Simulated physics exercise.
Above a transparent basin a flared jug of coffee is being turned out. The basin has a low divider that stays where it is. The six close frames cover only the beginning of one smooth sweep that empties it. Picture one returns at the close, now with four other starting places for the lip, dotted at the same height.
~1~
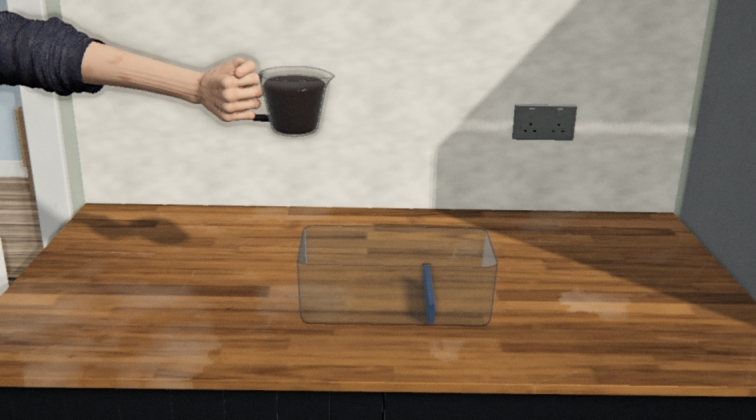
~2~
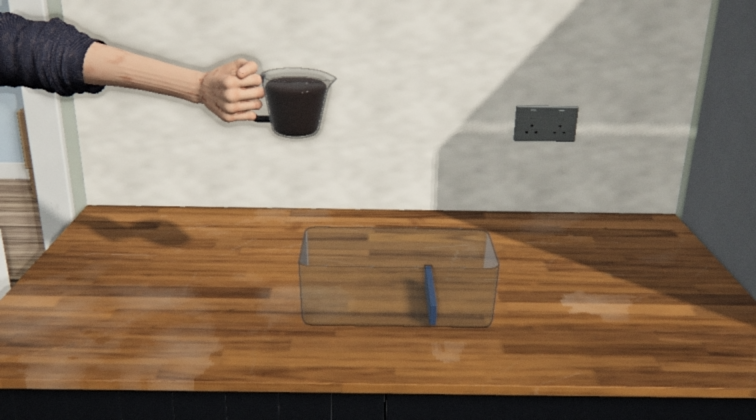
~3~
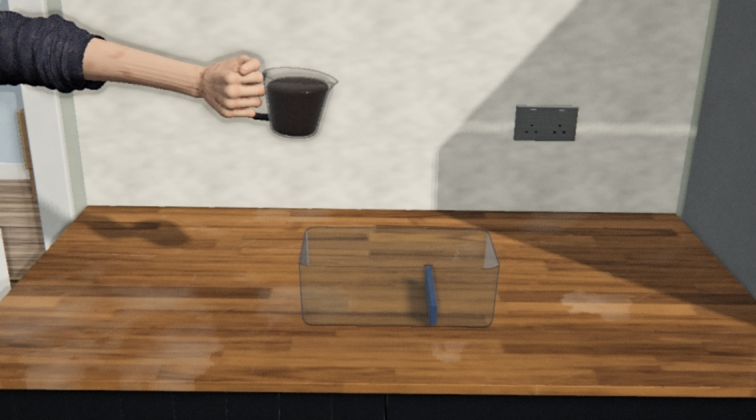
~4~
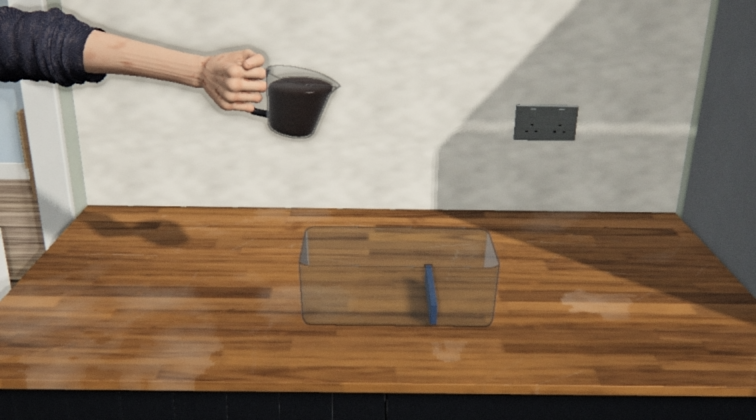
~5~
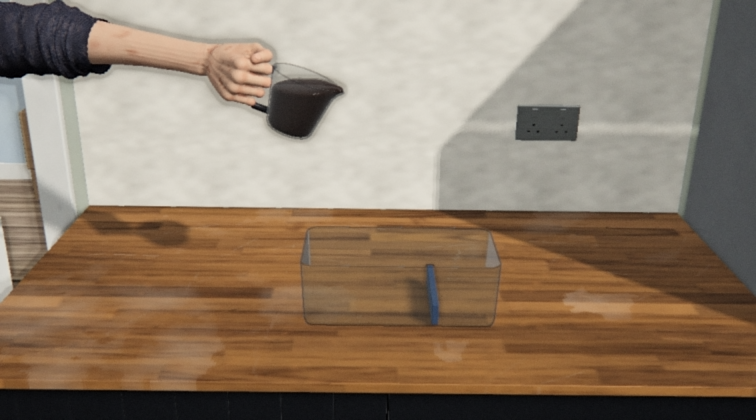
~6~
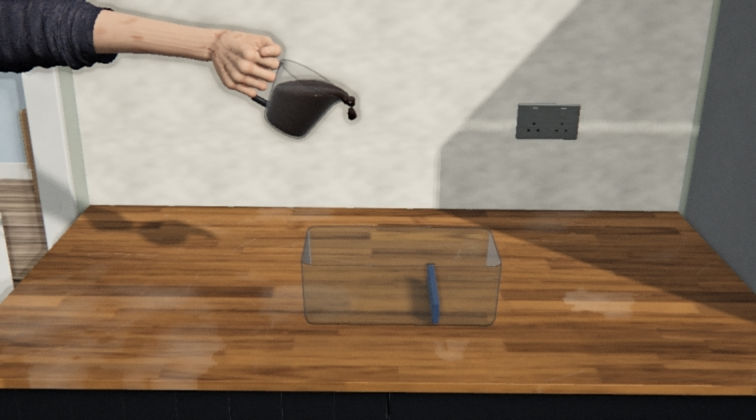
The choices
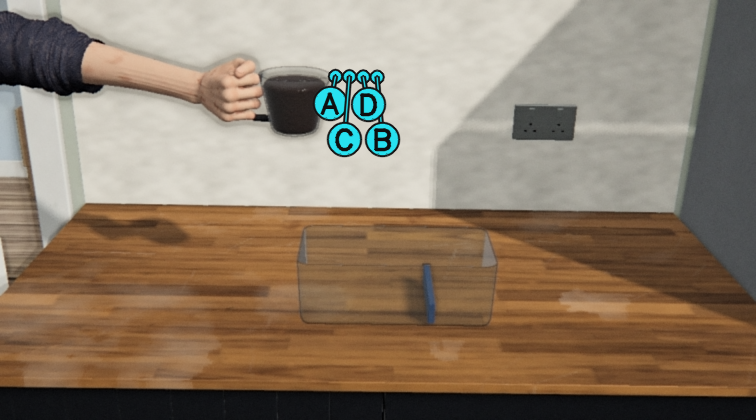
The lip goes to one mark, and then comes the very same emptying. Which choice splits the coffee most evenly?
Spot B.
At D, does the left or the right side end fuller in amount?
The left side.
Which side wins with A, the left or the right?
More ends on the left.
On the marked copy, A at (335, 76); B at (377, 77); C at (349, 76); D at (363, 76).
With A, about 88 % ends left of the wall and 9 % right of it; 3 % is lost outside.
With B, about 51 % ends left of the wall and 46 % right of it; 3 % is lost outside.
With C, about 86 % ends left of the wall and 9 % right of it; 5 % is lost outside.
With D, about 86 % ends left of the wall and 8 % right of it; 6 % is lost outside.
